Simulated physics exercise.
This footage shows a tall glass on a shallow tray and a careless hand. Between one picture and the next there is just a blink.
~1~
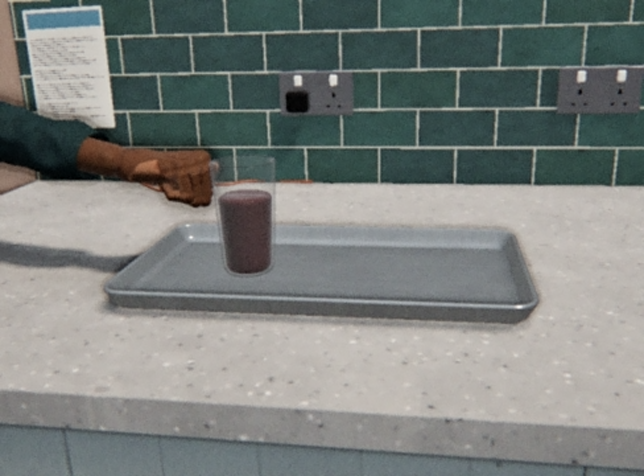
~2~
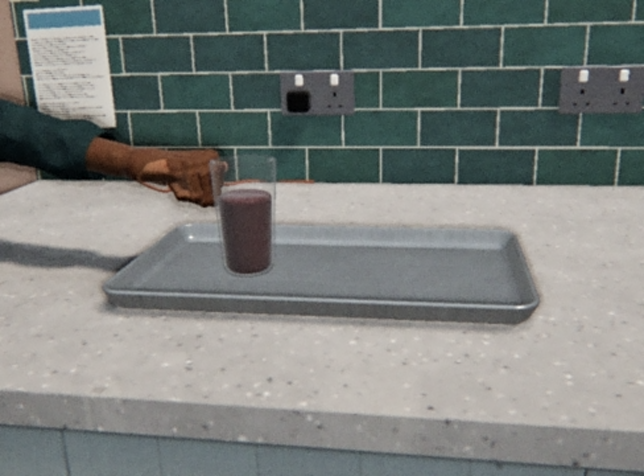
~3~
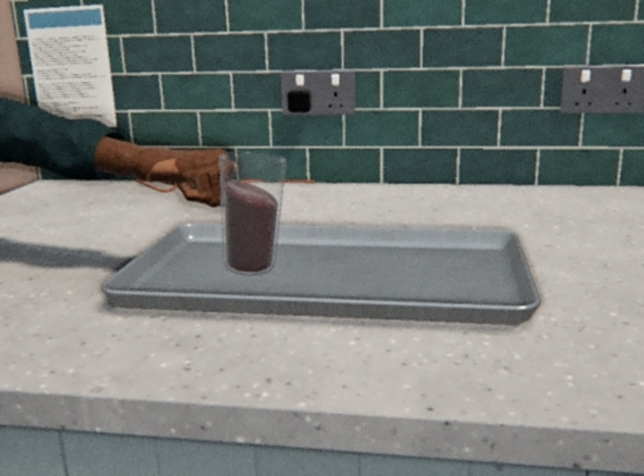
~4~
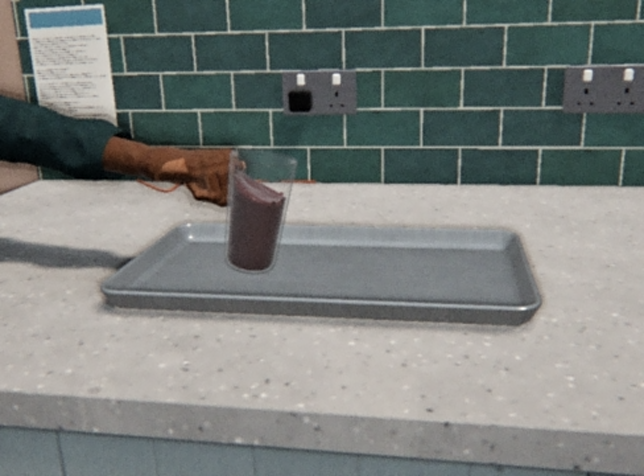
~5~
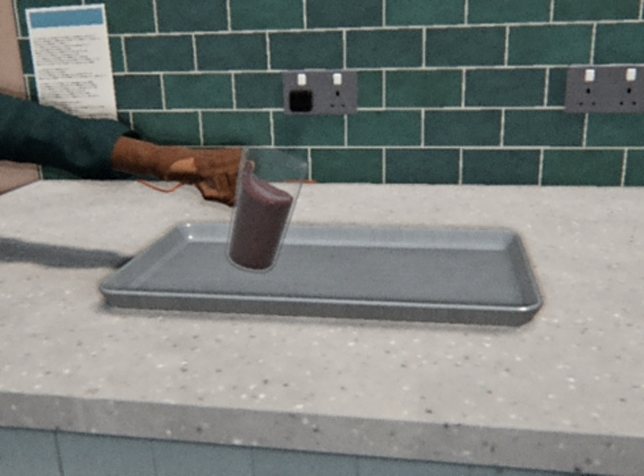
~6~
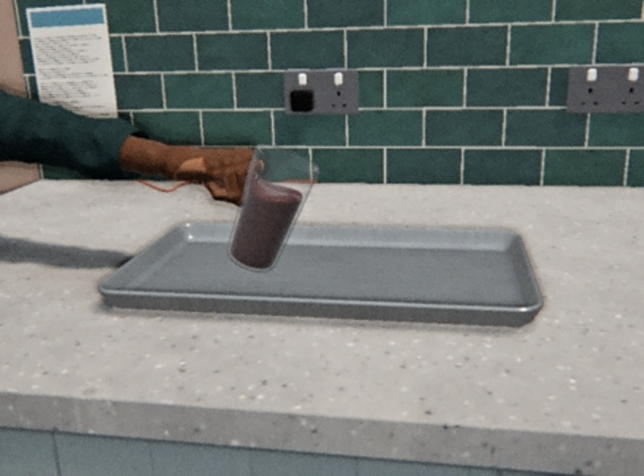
The footage shows a hand beside a tall glass of dark wine standing upright on a shallow grey tray; the hand then pushes the glass's upper part, and it leans steadily rightward while the wine sloshes inside.
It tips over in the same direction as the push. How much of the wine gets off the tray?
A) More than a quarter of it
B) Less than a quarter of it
More than a quarter of it.
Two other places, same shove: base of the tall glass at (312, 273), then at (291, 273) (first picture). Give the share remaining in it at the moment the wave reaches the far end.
Around 90 percent in the first try, around 80 percent in the second.
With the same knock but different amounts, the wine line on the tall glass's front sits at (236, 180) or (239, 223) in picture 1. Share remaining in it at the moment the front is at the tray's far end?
It holds around 65 in a hundred the first time and around 55 in a hundred the second.
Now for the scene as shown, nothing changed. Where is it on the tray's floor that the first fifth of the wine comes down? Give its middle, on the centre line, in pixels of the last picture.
Around (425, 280).
A moment on, the tall glass is falling and 100 per cent is in the glass, 0 on the tray and 0 above or beyond its rim.
Next, the tall glass lies on its side and 69 per cent is in the glass, 21 on the tray and 10 above or beyond its rim.
Then the tall glass lies on its side and 40 per cent is in the glass, 44 on the tray and 17 above or beyond its rim.
Later the tall glass lies on its side and 21 per cent is in the glass, 44 on the tray and 35 above or beyond its rim.
At rest 65 per cent is held by tray and glass, 35 is off the tray.
